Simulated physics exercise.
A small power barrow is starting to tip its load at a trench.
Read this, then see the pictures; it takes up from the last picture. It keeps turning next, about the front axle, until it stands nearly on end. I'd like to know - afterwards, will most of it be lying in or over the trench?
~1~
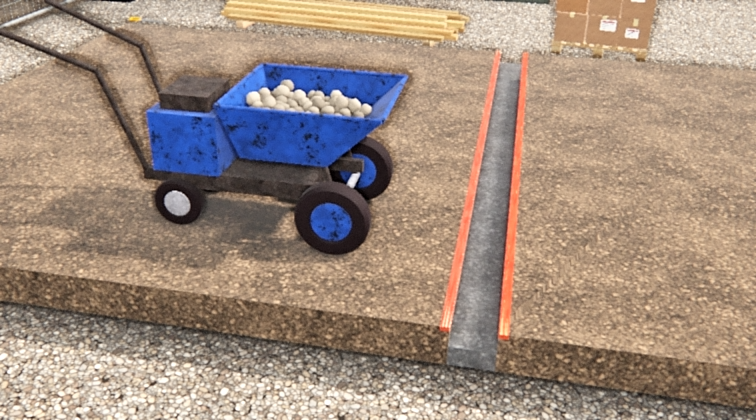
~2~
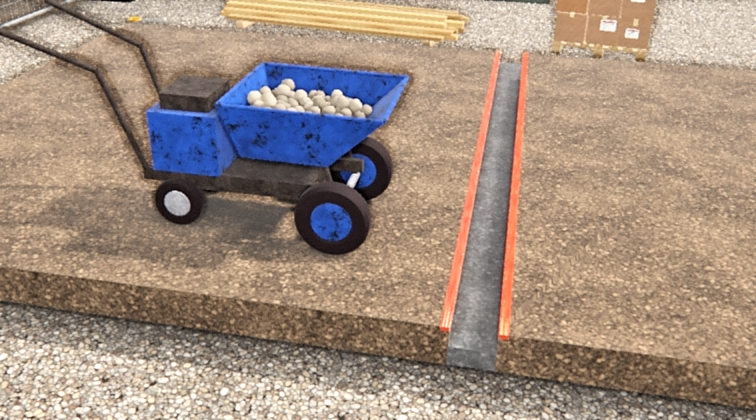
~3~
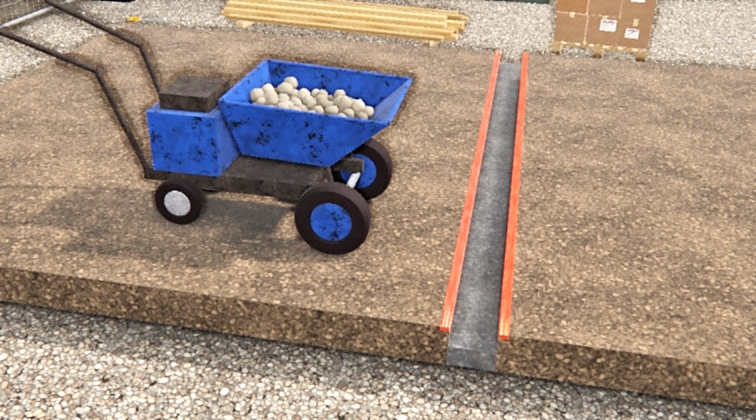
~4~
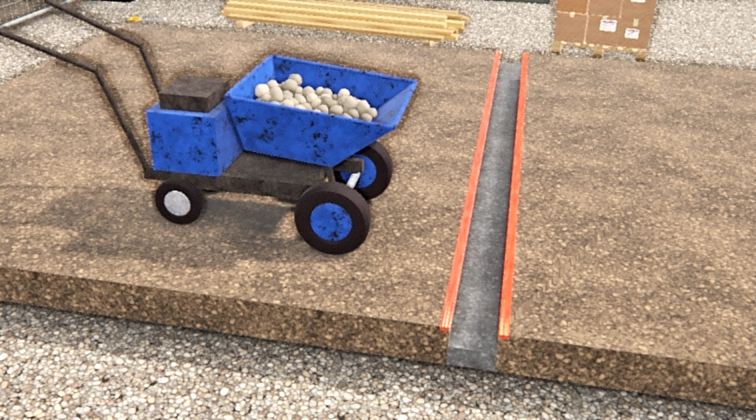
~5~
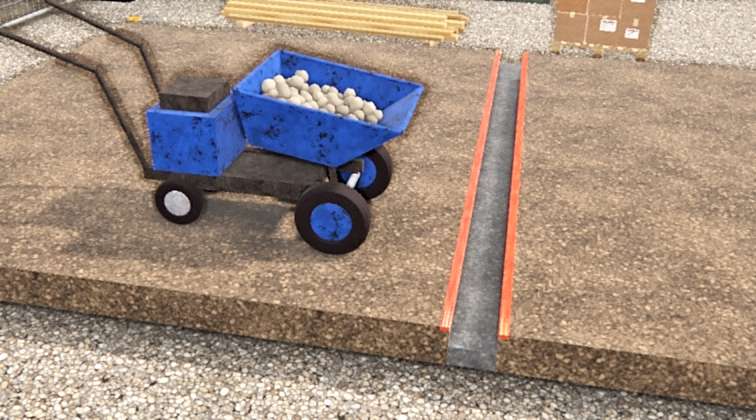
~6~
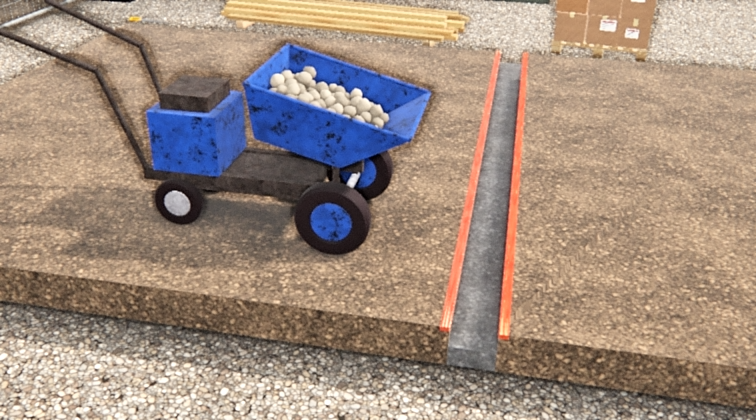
Yes: Predicted result: Mostly in.
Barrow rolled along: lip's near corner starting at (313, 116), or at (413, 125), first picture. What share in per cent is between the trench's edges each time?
About 30 per cent, then about 40 per cent.
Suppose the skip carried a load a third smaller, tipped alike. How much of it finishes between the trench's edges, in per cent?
Close to 80 per cent.
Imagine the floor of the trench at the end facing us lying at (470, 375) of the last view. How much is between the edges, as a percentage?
It would be close to 90 percent.
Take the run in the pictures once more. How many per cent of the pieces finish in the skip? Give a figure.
Something like 15 in every hundred.
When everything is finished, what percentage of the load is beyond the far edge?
That share comes out near 15 in a hundred.
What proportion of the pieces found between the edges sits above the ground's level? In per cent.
I'd put it near 35 per cent.
Soon, skip tipped steeply; all in the skip.
A while on, skip tipped right over; most in the skip; a stray few short of the trench; about a quarter in or heaped over the trench; a stray few falling.
Towards the end, skip tipped right over; a small part in the skip; a small part short of the trench; about two thirds in or heaped over the trench; a small part beyond it.
Finally, skip tipped right over; a small part in the skip; a small part short of the trench; about two thirds in or heaped over the trench; a small part beyond it.
